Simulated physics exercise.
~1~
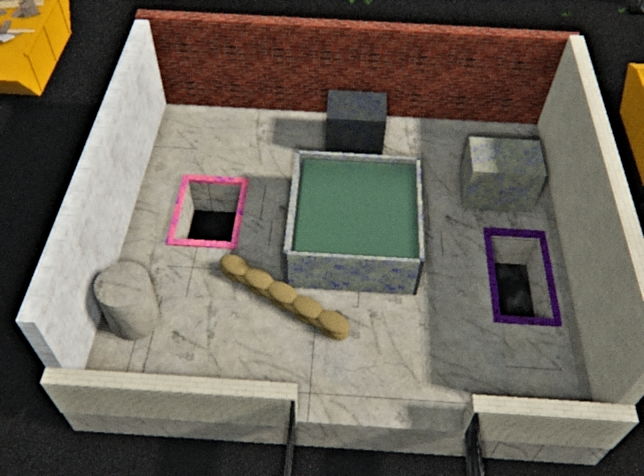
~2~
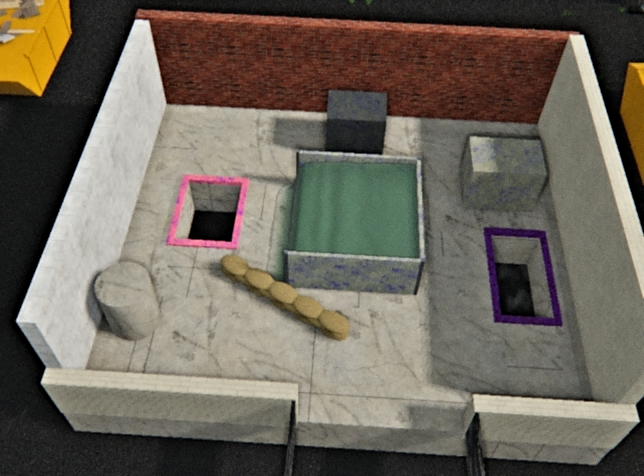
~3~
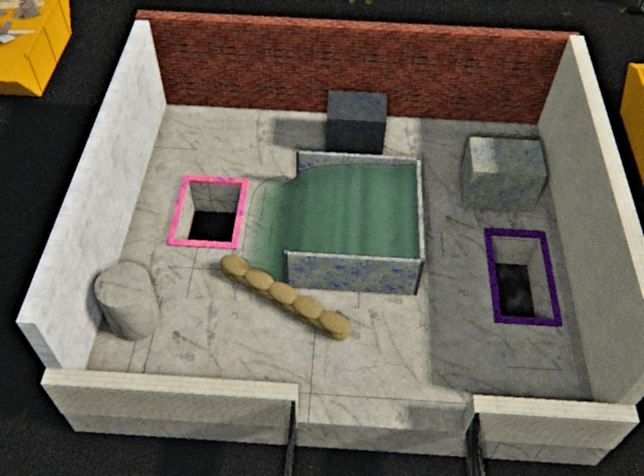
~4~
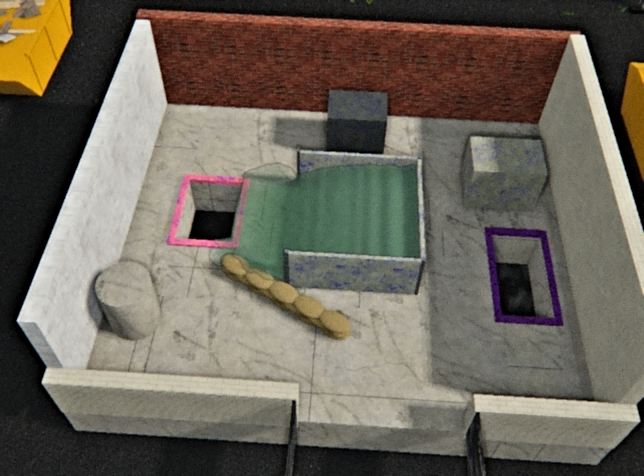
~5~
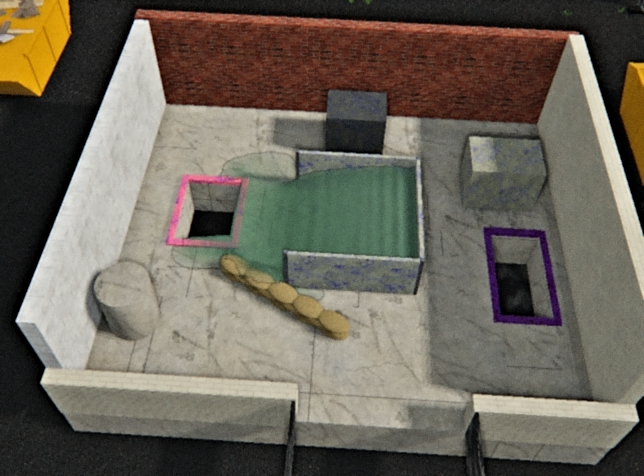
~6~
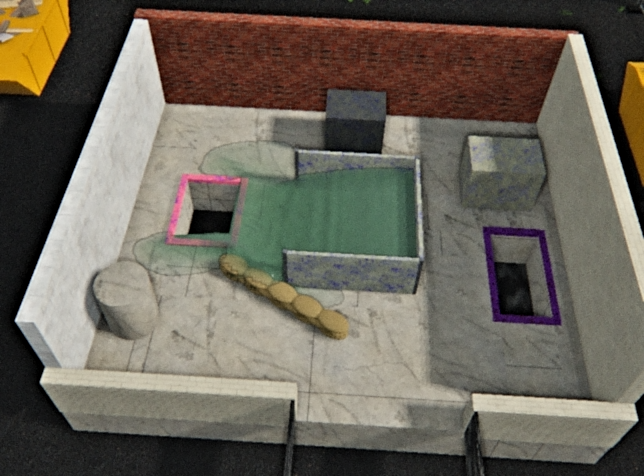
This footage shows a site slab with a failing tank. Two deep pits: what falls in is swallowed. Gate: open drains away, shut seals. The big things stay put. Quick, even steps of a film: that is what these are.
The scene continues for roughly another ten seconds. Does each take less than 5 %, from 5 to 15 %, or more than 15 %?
As I see it, the gate takes in a trifling amount - short of five per cent, the pink pit takes in a considerable amount - past fifteen per cent, the purple pit takes in a trifling amount - short of five per cent.
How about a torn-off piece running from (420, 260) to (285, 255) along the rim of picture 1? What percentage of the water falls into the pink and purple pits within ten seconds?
For pink it's about 0 per cent, and for purple about 8 per cent.
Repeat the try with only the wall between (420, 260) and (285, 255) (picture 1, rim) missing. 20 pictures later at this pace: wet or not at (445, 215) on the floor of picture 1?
Lab note: Point logged as parched.
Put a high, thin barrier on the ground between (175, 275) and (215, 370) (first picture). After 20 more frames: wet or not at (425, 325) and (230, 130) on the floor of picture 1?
Going one by one, you'd find the first inundated and then the other inundated.
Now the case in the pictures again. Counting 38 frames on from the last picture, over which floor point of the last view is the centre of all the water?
The water's centre sits above (277, 215).
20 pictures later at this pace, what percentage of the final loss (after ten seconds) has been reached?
I get 80 percent.
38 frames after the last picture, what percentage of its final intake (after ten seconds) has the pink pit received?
Some 95 per cent.
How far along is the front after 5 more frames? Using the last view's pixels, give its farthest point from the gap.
Point: (174, 107) in the last picture's pixels.
A moment on, water covers 25 % of the floor; the gate 0 %, the pink pit 21 %, the purple pit 0 %.
Next, water covers 35 % of the floor; the gate 0 %, the pink pit 36 %, the purple pit 0 %.
Then, water covers 45 % of the floor; the gate 0 %, the pink pit 45 %, the purple pit 0 %.
Later, water covers 60 % of the floor; the gate 0 %, the pink pit 50 %, the purple pit 0 %.
In the end, water covers 80 % of the floor; the gate 2 %, the pink pit 54 %, the purple pit 0 %.
